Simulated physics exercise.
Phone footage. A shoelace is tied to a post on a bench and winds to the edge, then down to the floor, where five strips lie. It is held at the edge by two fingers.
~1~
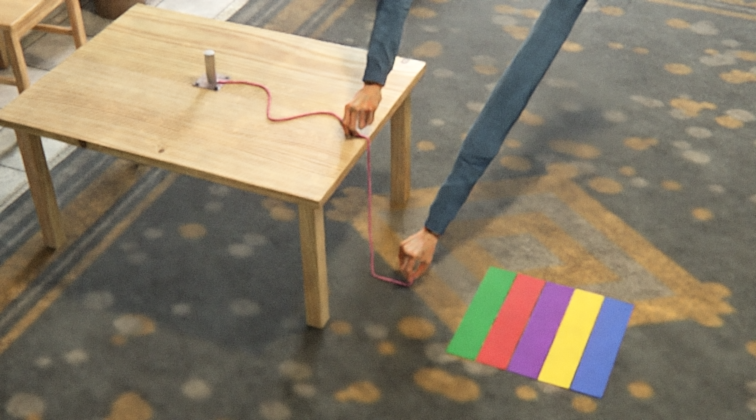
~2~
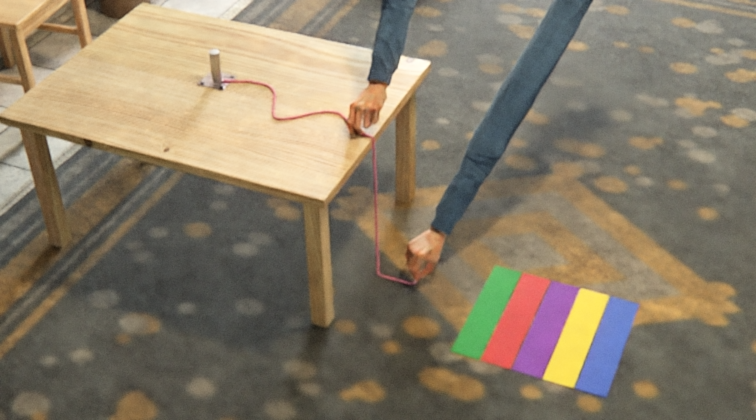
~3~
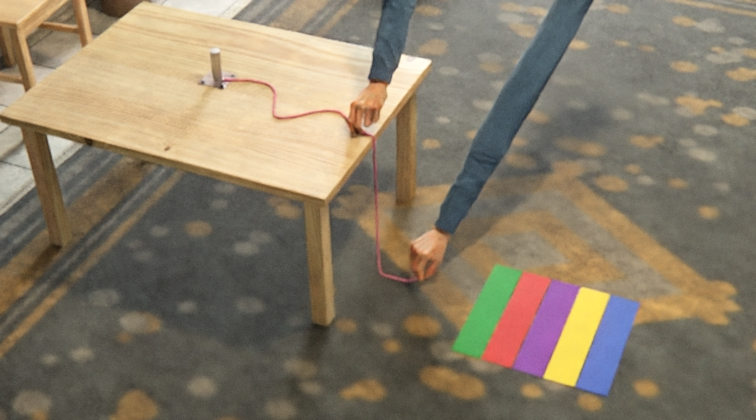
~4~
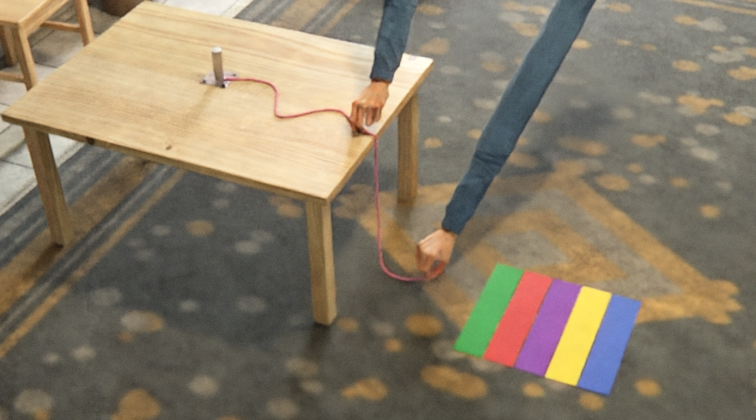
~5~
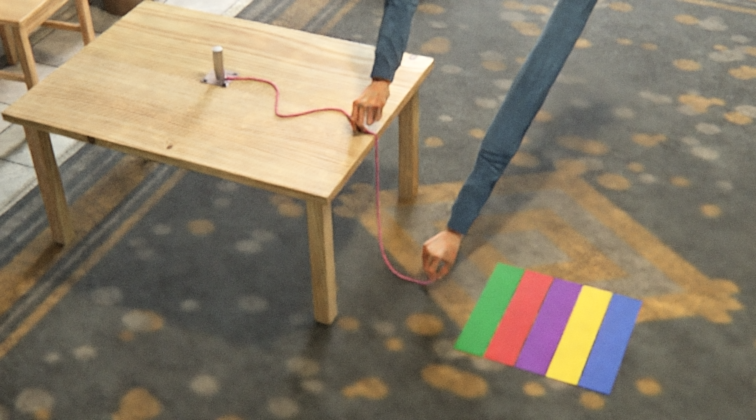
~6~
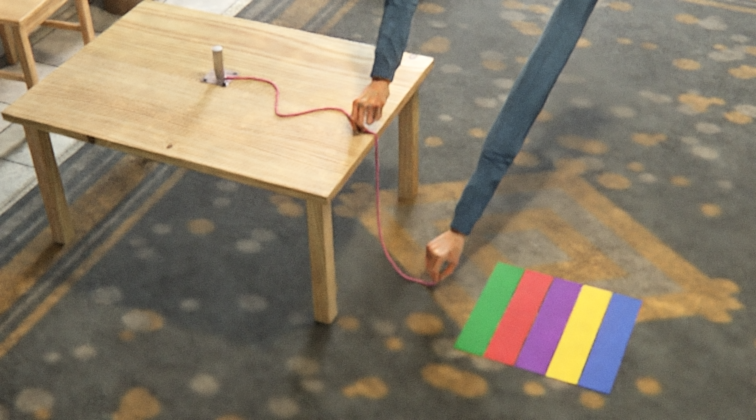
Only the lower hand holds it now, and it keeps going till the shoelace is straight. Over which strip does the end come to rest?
Over the yellow strip.
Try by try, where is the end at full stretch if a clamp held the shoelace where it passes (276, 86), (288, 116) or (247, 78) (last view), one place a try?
Per try (px, approx.): (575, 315), (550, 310), (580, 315).
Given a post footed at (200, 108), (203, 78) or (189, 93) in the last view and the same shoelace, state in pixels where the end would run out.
Taking the tries in turn, you get (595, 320), (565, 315) and (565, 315).
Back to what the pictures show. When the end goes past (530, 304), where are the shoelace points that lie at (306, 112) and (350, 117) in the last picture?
They move to (339, 117) and (379, 139) respectively.
Early on, end near (530, 304); over red.
Midway, end near (564, 313); over purple.
At the end of the slack, end near (584, 319); over yellow. The end stops over the yellow strip.
